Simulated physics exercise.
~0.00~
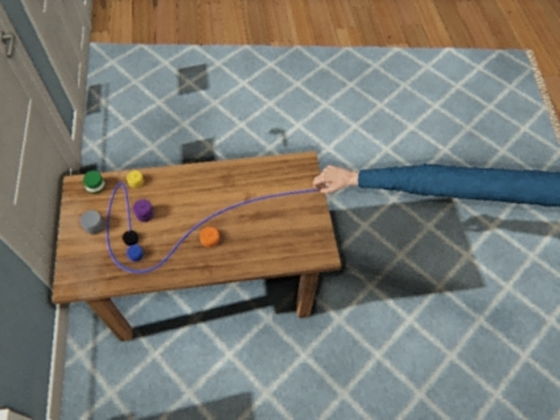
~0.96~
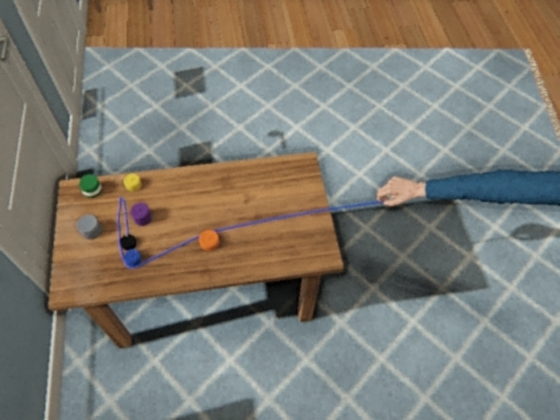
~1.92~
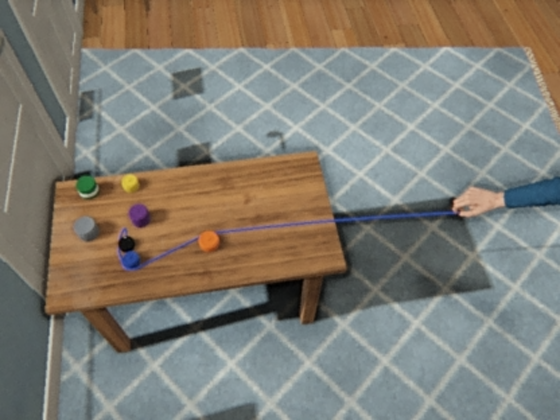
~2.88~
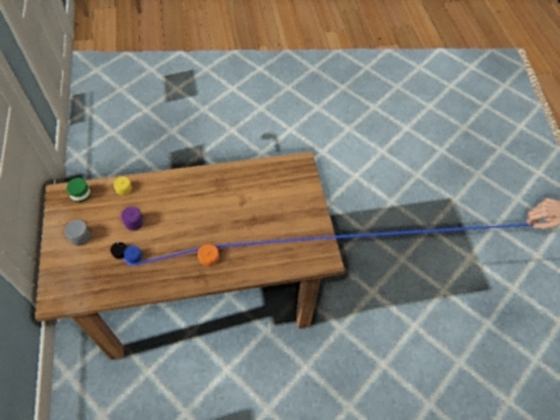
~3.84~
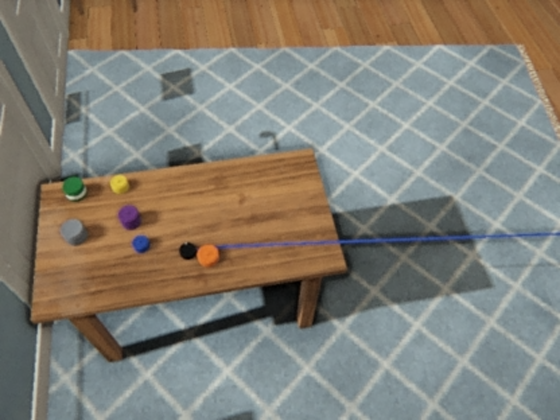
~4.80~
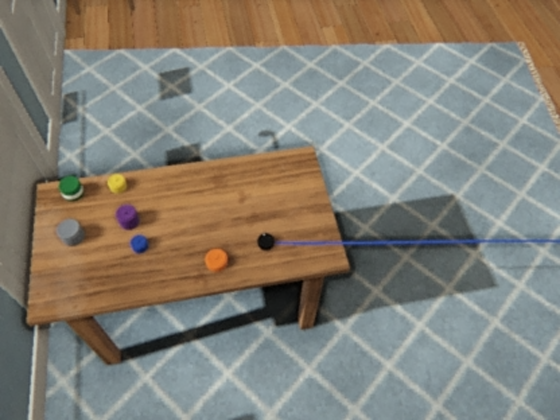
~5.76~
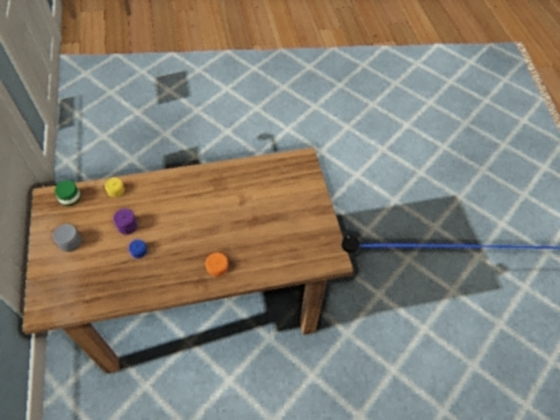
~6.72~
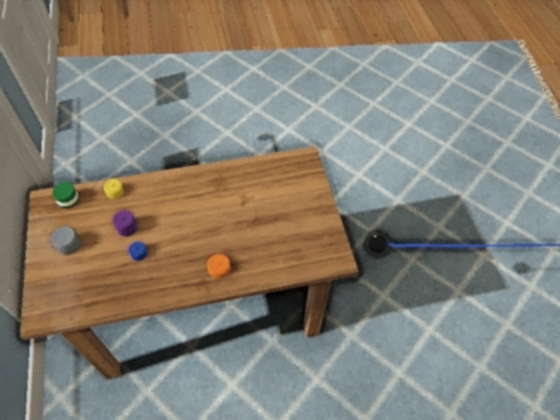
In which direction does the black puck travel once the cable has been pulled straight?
The black puck moves to the right, sliding across the tabletop and off its right edge.
